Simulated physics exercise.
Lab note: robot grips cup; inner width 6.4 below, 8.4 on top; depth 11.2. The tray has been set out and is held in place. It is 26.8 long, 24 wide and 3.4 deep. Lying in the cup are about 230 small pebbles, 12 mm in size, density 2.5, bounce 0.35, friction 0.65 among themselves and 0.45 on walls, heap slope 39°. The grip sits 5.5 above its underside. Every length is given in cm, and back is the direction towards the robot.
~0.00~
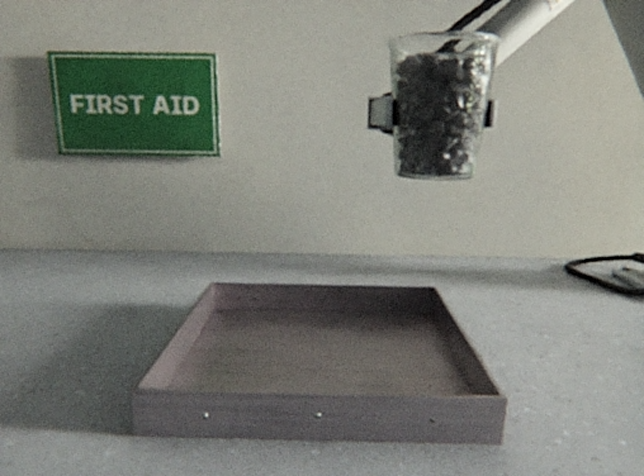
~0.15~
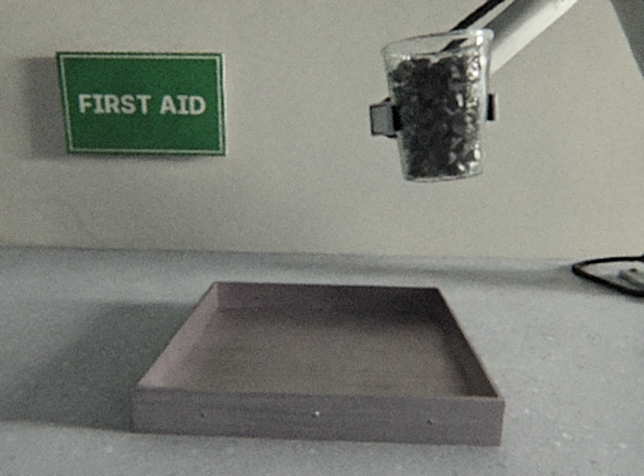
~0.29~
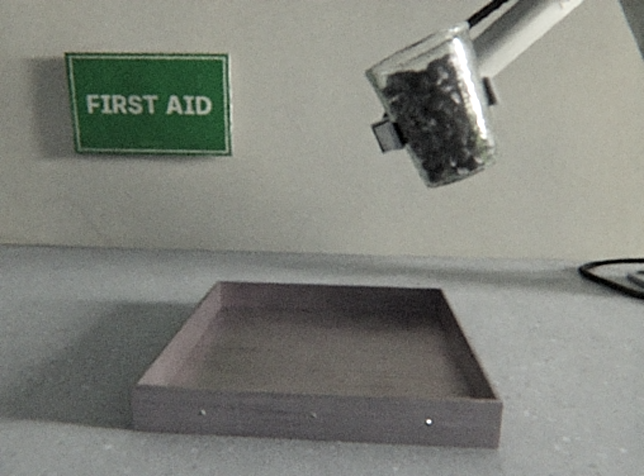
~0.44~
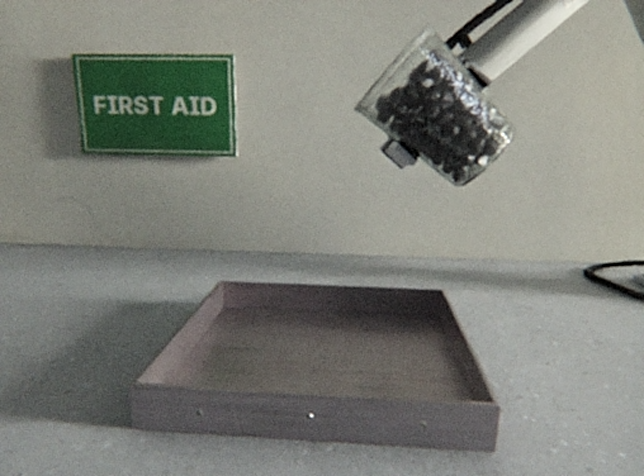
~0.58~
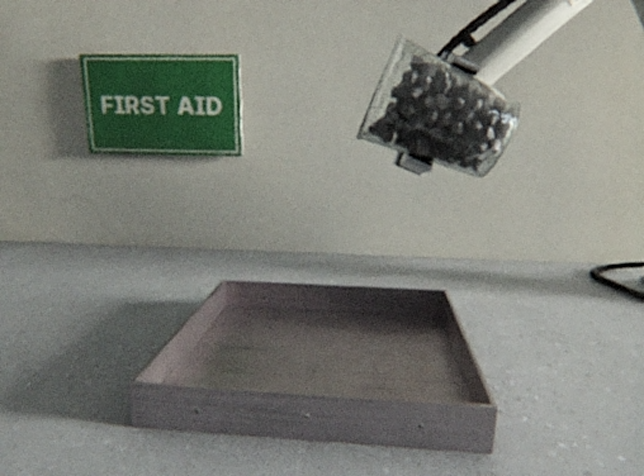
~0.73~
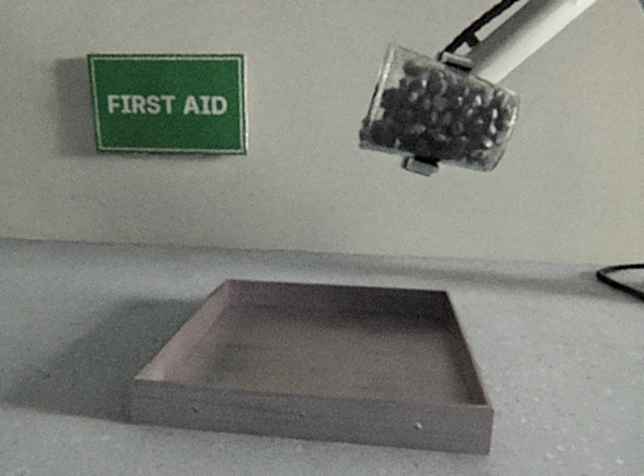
A clear cup of dark pebbles tilts steadily to the left above a tray.
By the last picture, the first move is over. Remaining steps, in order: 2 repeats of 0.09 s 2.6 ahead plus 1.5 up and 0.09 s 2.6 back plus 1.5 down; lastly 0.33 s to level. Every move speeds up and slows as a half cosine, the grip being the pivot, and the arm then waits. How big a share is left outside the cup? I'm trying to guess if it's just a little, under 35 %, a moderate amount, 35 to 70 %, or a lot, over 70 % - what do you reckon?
I reckon a moderate amount.
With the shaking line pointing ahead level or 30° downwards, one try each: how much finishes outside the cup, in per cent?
First try about 40 %, second try about 20 %.
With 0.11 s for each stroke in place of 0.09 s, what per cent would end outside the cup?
In that case about 45 in a hundred.
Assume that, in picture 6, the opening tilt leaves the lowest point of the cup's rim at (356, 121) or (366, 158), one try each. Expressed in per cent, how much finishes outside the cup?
I'd put them at some 35 and 85 in a hundred.
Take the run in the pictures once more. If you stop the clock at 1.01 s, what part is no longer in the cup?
By then near 35 % is out.
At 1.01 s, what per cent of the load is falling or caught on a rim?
About 34 per cent.
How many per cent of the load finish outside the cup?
The share comes to around 60 per cent.
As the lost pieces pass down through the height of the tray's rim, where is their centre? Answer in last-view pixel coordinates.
(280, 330).
After 1.01 s, tilted 75° forward, highest piece 27 above the table; 144 in the cup, 7 in the tray, 78 in flight or on a rim.
After 1.28 s, tilted 28° forward, highest piece 28 above the table; 134 in the tray, 93 in the cup, 1 on the table or floor, 1 in flight or on a rim.
After 1.62 s, level, highest piece 24 above the table; 135 in the tray, 93 in the cup, 1 on the table or floor.
After 2.67 s, level, highest piece 24 above the table; 135 in the tray, 93 in the cup, 1 on the table or floor.
At rest, 135 in the tray, 93 in the cup, 1 on the table or floor. That is 59 % outside the cup.
